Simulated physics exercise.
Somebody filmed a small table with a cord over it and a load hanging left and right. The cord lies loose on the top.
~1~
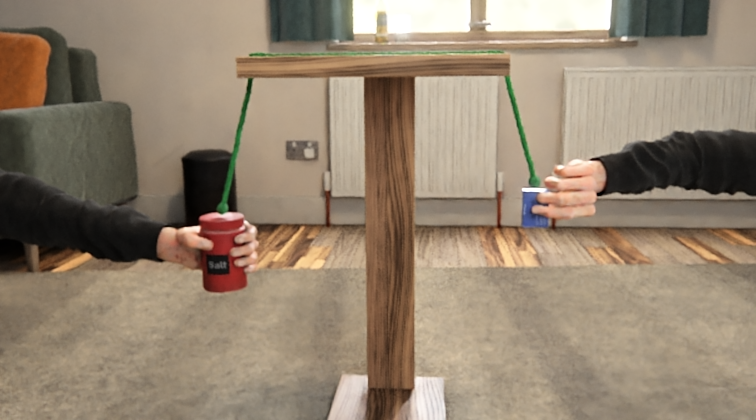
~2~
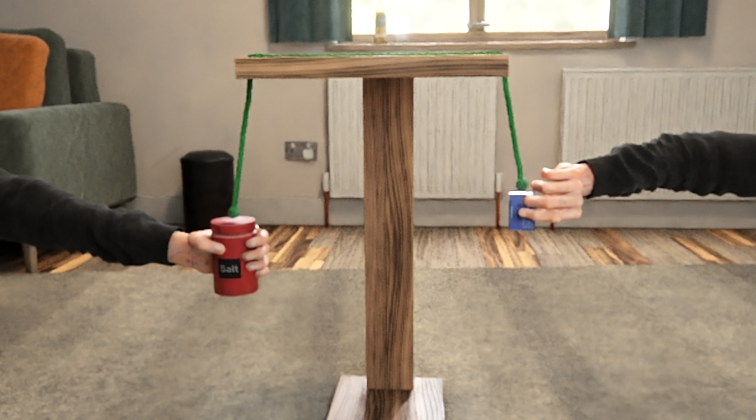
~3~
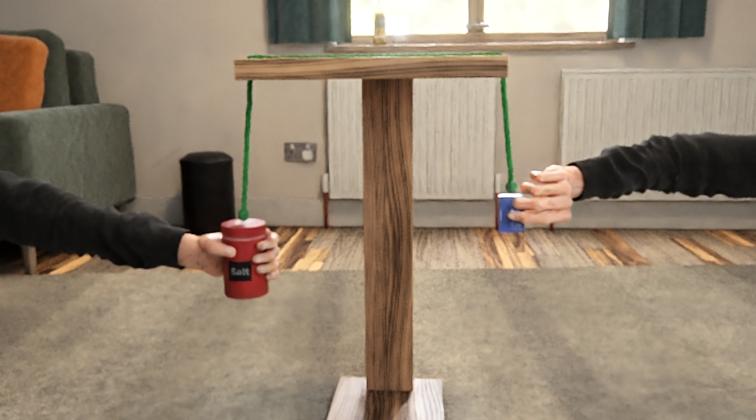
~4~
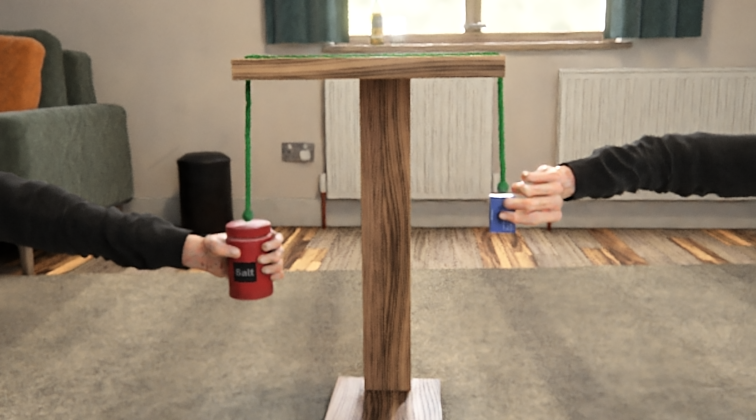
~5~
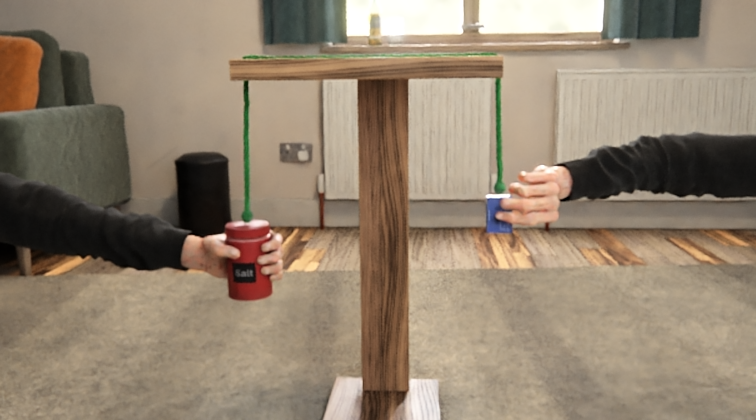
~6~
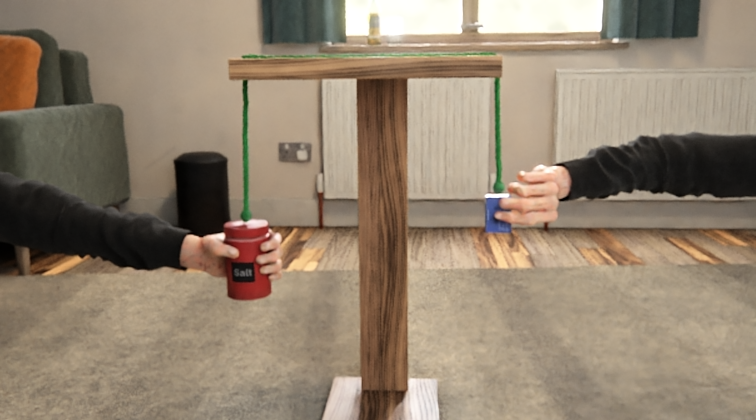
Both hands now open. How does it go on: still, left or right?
The cord sinks on the left side.
Then, 0.50 s on from there, left jar down on the floor; right matchbox pulled up onto the top.
Then, 0.82 s on from there, left jar down on the floor; right matchbox down on the floor.
In the end, left jar down on the floor; right matchbox down on the floor. The cord drops leftwards.
